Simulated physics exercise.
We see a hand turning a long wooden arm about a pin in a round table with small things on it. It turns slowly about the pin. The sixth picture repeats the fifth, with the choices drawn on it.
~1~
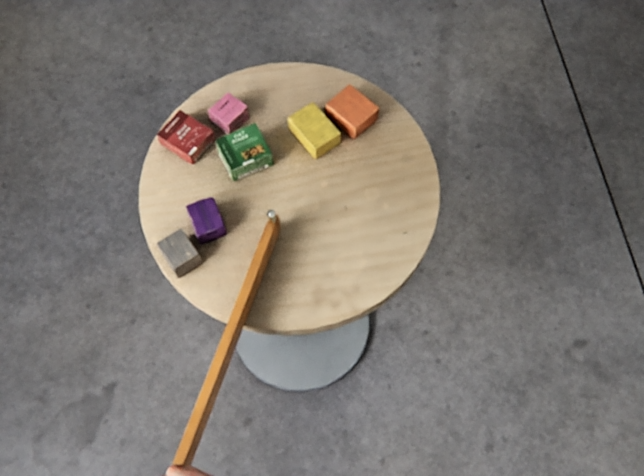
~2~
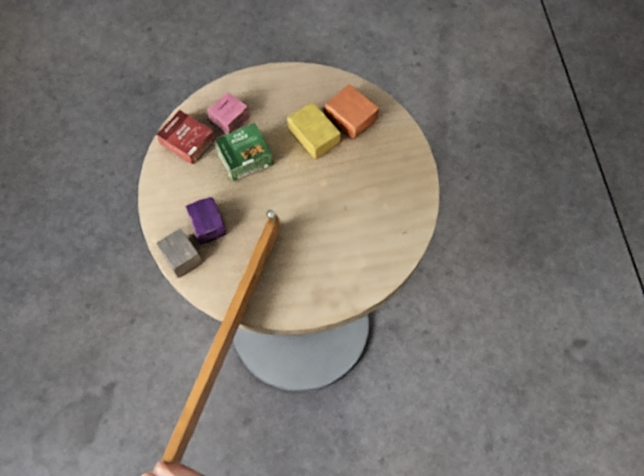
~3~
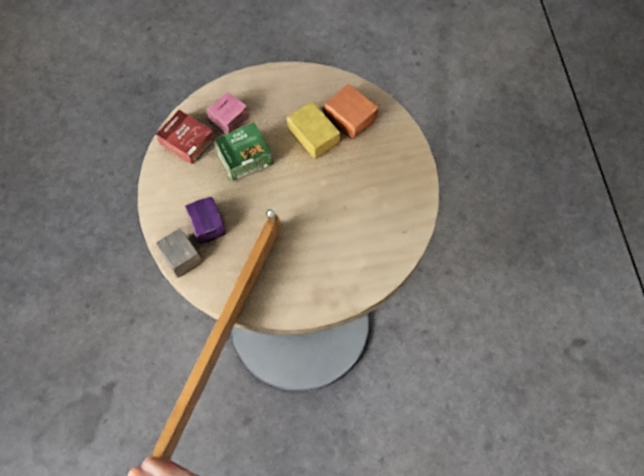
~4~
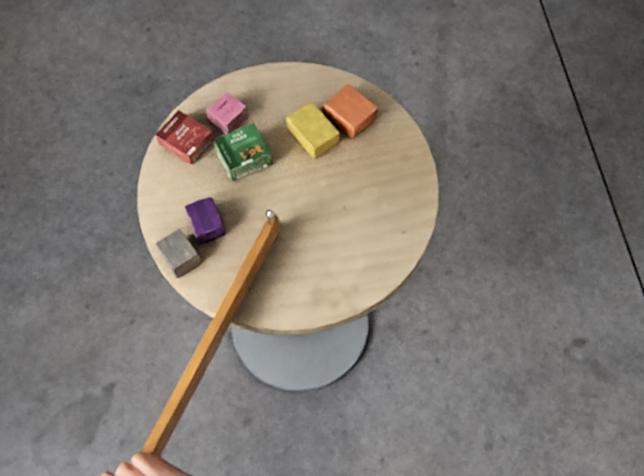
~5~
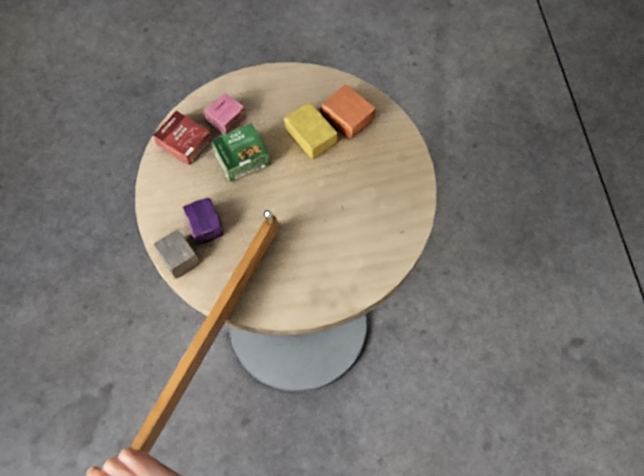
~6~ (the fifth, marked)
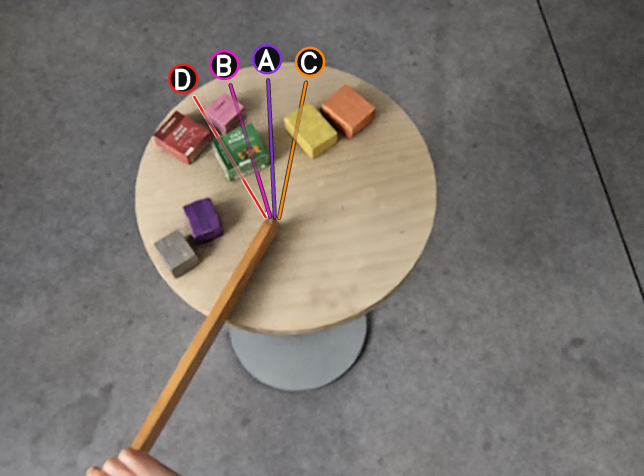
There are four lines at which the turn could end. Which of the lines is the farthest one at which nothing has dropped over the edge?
Nothing falls up to A.
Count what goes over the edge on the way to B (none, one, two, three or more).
In all, none.
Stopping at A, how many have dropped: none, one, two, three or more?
By then, none.
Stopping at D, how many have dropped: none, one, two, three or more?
The count is none.
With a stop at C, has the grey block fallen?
No.
On the marked copy, A at (271, 146); B at (249, 148); C at (293, 147); D at (229, 155).
Taking A. A third of the way, arm (159, 237); grey block (174, 223); purple box (205, 218).
Two thirds of the way, arm (195, 154); red box (192, 131); grey block (223, 159).
When it is over, arm (265, 127); orange block (389, 101); yellow block (362, 119); nothing has fallen.
As for the rest, B is safe but short; C drops the orange block; D is safe but short.
